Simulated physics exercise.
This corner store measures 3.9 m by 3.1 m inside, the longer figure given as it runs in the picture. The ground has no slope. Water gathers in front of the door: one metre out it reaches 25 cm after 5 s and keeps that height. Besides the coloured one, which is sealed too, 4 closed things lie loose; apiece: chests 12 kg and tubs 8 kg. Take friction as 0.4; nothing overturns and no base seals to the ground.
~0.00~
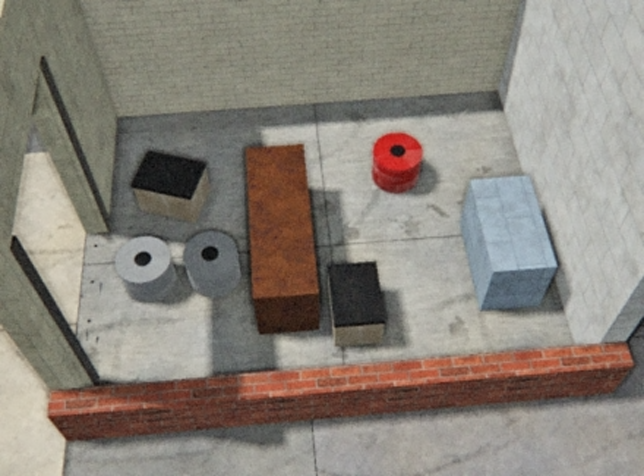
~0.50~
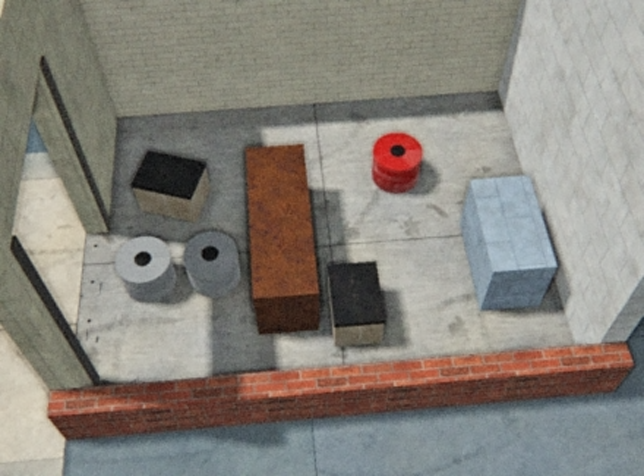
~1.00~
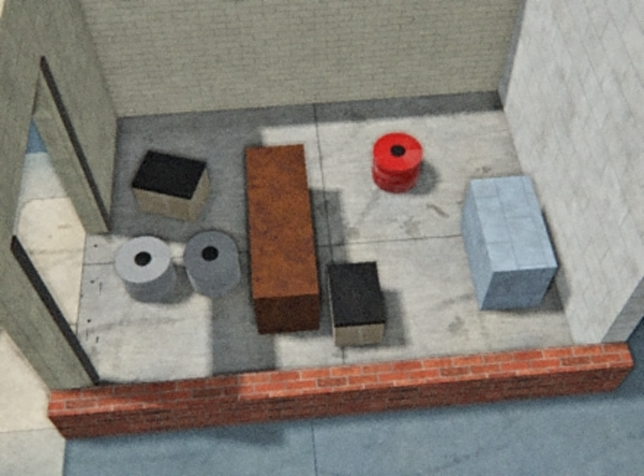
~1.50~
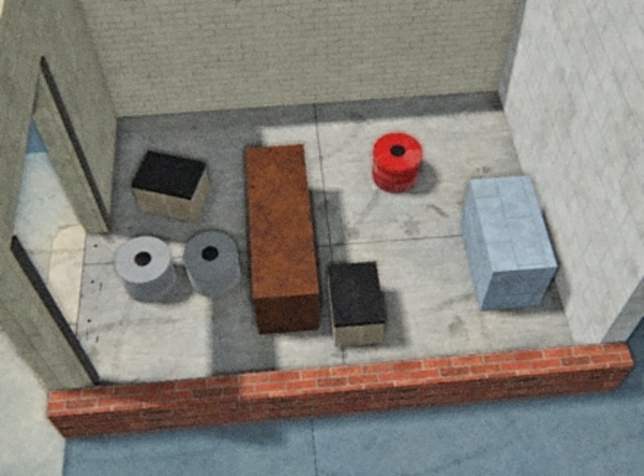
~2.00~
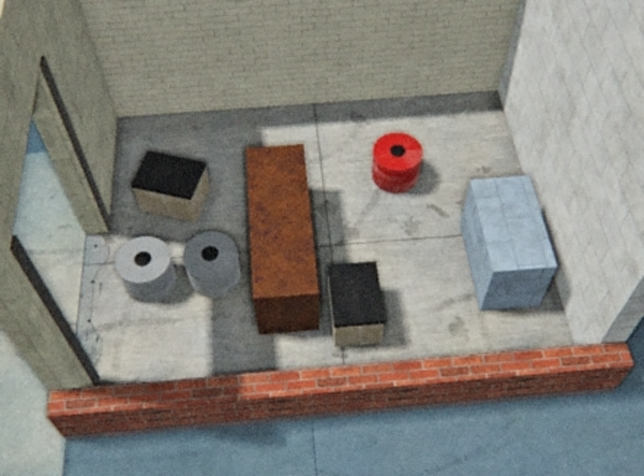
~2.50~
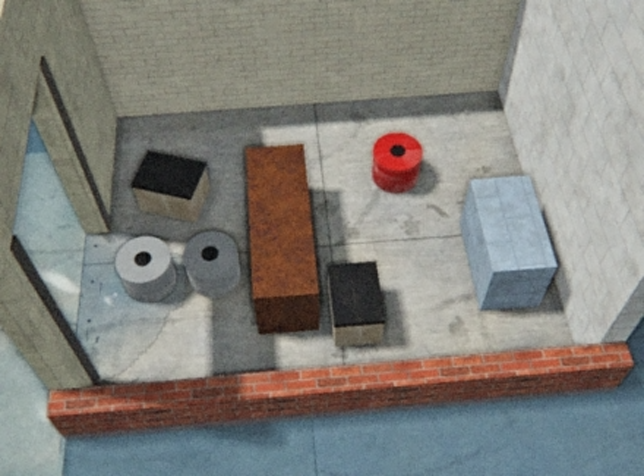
In a walled storeroom holding a red tub, two grey tubs and several boxes, shallow water spreads across the ground outside, then creeps through the doorway on the left onto the floor, while the objects stay still.
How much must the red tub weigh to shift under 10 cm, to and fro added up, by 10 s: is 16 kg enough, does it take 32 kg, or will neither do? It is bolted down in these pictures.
Verdict: Only the larger load is enough.
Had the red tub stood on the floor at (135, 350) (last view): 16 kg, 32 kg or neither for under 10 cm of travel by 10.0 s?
Neither holds.
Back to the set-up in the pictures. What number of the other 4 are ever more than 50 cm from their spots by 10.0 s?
4 of them.
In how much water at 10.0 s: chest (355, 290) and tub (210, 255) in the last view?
About 7 and 13 cm.
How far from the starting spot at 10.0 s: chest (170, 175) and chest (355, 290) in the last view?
In turn: 60 cm, 80 cm.
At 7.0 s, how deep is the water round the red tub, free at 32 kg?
About 1 cm.
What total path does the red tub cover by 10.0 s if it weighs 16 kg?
Some 30 cm in all.
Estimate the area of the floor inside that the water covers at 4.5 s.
Roughly 3.5 m2.
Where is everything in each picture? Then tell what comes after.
In the first frame, the red tub at (398, 151) rests on the ground; water covers 0.0 m2; 0 of 5 have shifted.
In the second frame, the red tub at (398, 151) rests on the ground; 0.0 m2 under water; 0 of 5 have shifted.
In the third frame, the red tub at (398, 151), on the bottom; 0.0 m2 under water; 0 of 5 have shifted.
In the fourth frame, the red tub at (398, 151), on the bottom; water covers 0.0 m2; 0 of 5 have shifted.
In the fifth frame, the red tub at (398, 151), on the bottom; water covers 0.0 m2; 0 of 5 have shifted.
In the sixth frame, the red tub at (398, 151), on the bottom; 0.4 m2 under water; 0 of 5 have shifted.
After 3.5 s the red tub would be 0 cm from its start with 16 kg and 0 cm from its start with 32 kg; 0 cm of water round it then.
After 4.5 s the red tub would be 0 cm from its start with 16 kg and 0 cm from its start with 32 kg; 0 cm of water round it then.
After 7.0 s the red tub would be 0 cm from its start with 16 kg and 0 cm from its start with 32 kg; 1 cm of water round it then.
After 10.0 s the red tub would be 20 cm from its start with 16 kg and 1 cm from its start with 32 kg; 11 cm of water round it then.
